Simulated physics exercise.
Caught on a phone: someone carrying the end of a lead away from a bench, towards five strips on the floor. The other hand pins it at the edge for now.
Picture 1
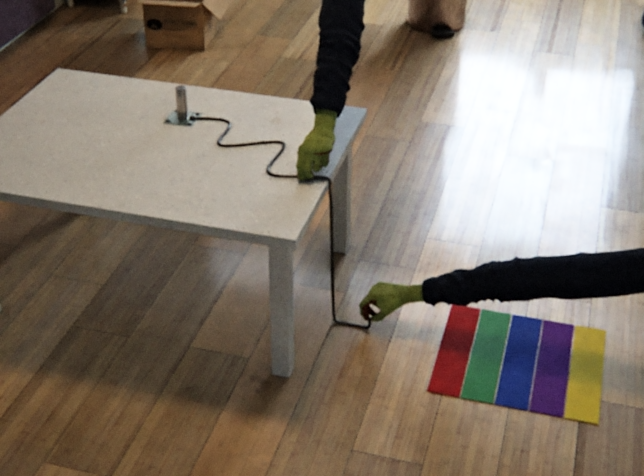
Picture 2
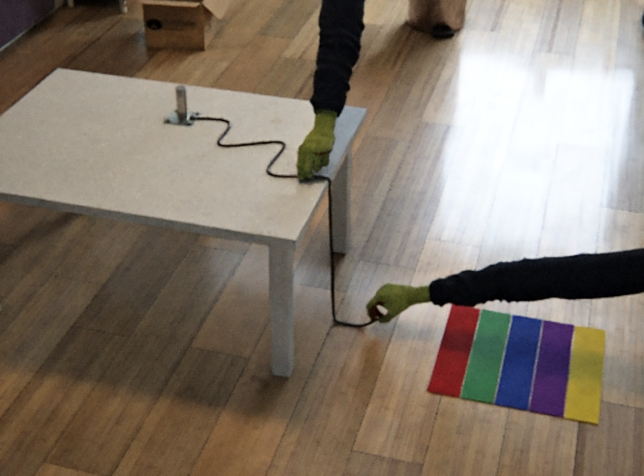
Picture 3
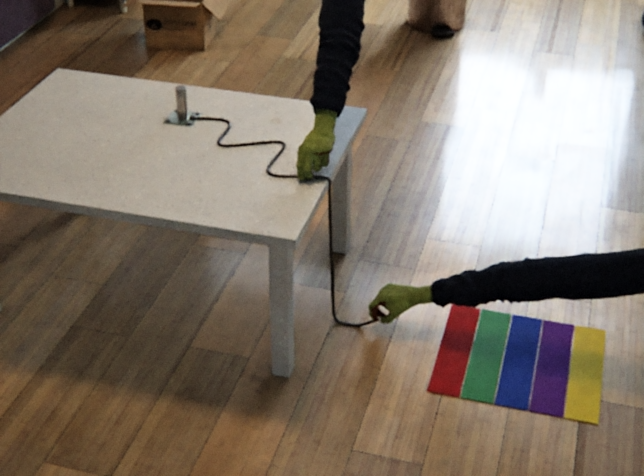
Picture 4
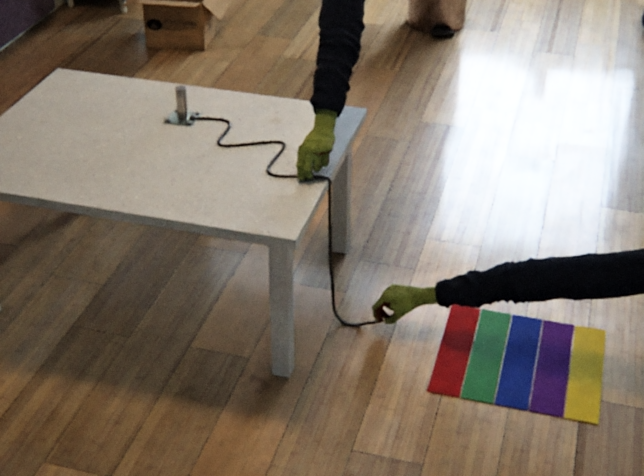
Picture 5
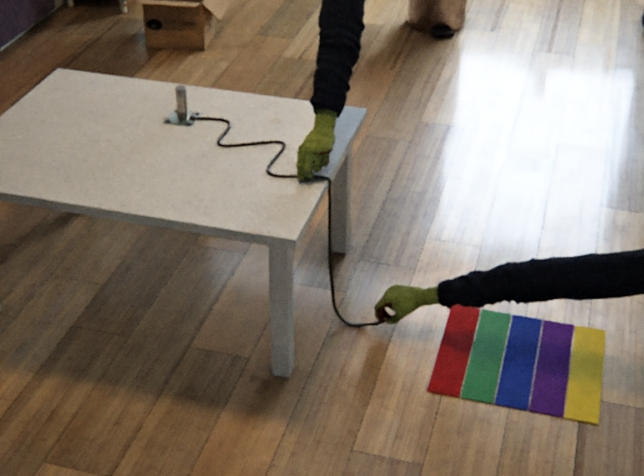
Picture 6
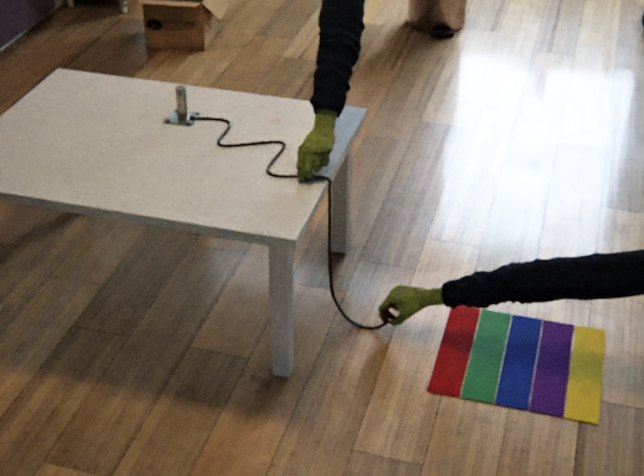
A gloved hand slowly draws a dark cord's end slightly right, toward five coloured strips.
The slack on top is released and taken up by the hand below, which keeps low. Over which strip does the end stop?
The end stops over the yellow strip.
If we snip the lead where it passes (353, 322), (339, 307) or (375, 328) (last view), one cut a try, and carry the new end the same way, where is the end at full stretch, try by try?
In that order: (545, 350), (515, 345) and (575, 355).
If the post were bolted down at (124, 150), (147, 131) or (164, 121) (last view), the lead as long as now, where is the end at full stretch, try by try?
In that order: (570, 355), (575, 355) and (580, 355).
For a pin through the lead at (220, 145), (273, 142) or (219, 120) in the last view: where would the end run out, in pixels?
Try by try, around (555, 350), (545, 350) and (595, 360).
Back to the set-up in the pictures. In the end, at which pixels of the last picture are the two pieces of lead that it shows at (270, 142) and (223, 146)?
The first at (305, 156), the second at (265, 143).
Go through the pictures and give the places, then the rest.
The first frame shows end (370, 318); red (447, 377); green (481, 383); blue (514, 390); purple (548, 396); yellow (583, 403).
The second frame shows end (377, 319); lead through (226, 121) (240, 145) (274, 160) (317, 177) (331, 240) (333, 300).
The third frame shows end (379, 319).
The fourth frame shows end (383, 320); lead through (226, 121) (240, 145) (274, 160) (317, 177) (330, 240) (333, 301).
The fifth frame shows end (385, 320).
The sixth frame shows end (389, 321); lead through (226, 121) (240, 145) (274, 160) (317, 177) (330, 240) (335, 300).
Early on, end near (535, 347); over blue.
Midway, end near (574, 354); over yellow.
At the end of the slack, end near (598, 358); over yellow. It gets as far as the yellow strip.
